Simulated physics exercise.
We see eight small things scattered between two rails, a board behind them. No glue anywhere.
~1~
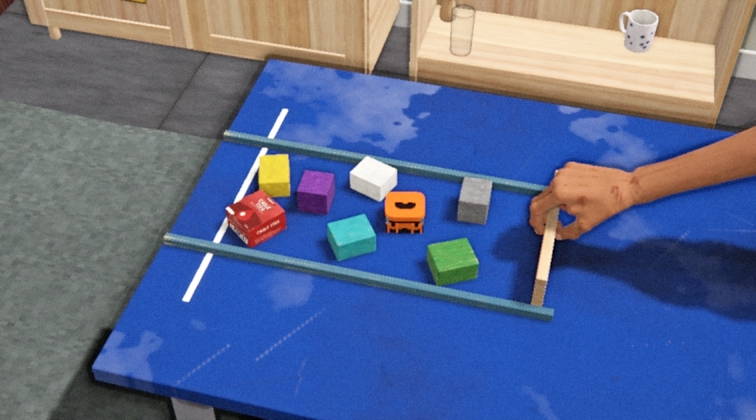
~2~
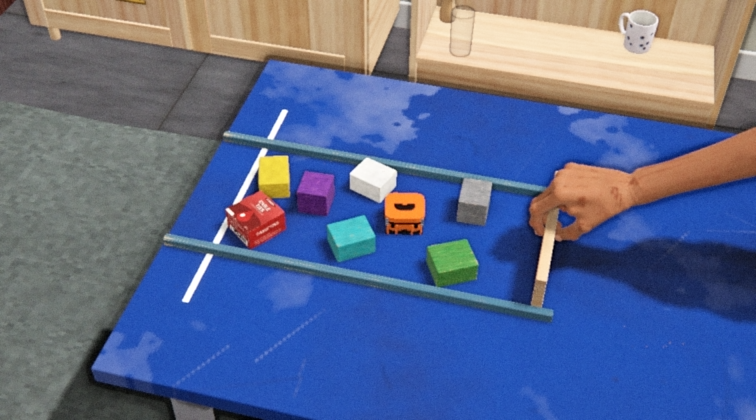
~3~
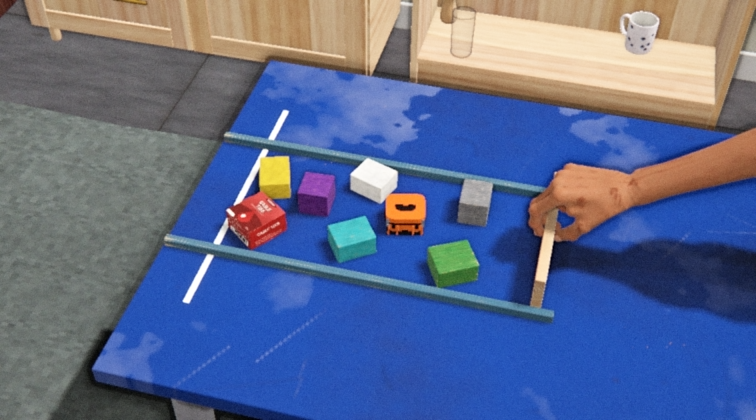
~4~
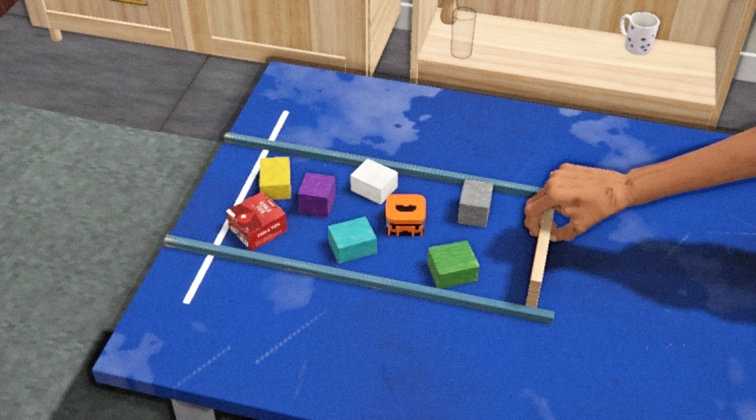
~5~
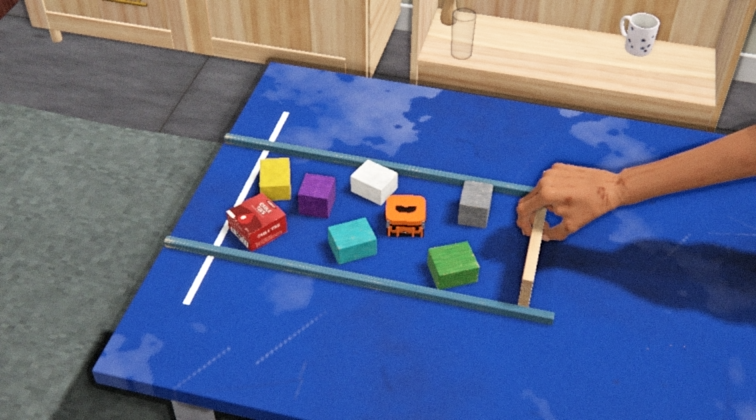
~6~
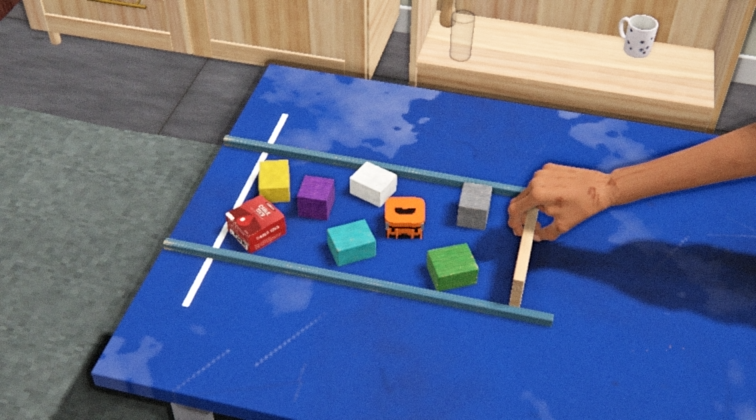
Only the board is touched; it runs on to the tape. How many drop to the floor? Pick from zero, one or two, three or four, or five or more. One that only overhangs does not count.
Here the number that fall off is three or four.
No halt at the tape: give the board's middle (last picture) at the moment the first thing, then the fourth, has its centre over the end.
Its middle is around (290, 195) and later (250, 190).
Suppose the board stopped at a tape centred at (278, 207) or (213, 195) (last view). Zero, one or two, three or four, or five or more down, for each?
For each place: One or two; more than four.
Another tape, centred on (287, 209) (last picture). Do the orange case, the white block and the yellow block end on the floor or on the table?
The orange case does not fall; the white block is kept; the yellow block survives.
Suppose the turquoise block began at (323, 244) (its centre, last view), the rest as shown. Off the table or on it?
It falls.
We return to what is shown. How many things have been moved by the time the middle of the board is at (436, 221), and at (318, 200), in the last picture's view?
By then 3, and 8.
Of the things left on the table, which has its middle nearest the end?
Foremost is the white block.
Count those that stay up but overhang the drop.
The number is 2.
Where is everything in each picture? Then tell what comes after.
In the first frame, yellow block (274, 176); red box (256, 218); purple block (316, 193); board (549, 237); tape (241, 195).
In the second frame, red box (256, 219); turquoise block (351, 239).
In the third frame, purple block (317, 194); grey block (475, 202).
In the fourth frame, yellow block (275, 178); board (544, 238).
In the fifth frame, red box (257, 222); orange case (406, 217).
In the sixth frame, yellow block (274, 181); red box (256, 224); purple block (316, 198); board (528, 238); tape (241, 200).
Soon after, none off yet; yellow block at rest near (274, 181); red box at rest near (256, 224); purple block at rest near (316, 198).
After that, none off yet; yellow block displaced a little near (261, 176); red box displaced a little near (231, 222); purple block displaced about its own width near (281, 192).
And then, none off yet; yellow block displaced well along near (214, 157); red box displaced well along near (167, 219); purple block displaced well along near (218, 175).
In the end, the number that fall off is three or four; gone, turquoise block, purple block, red box and yellow block.
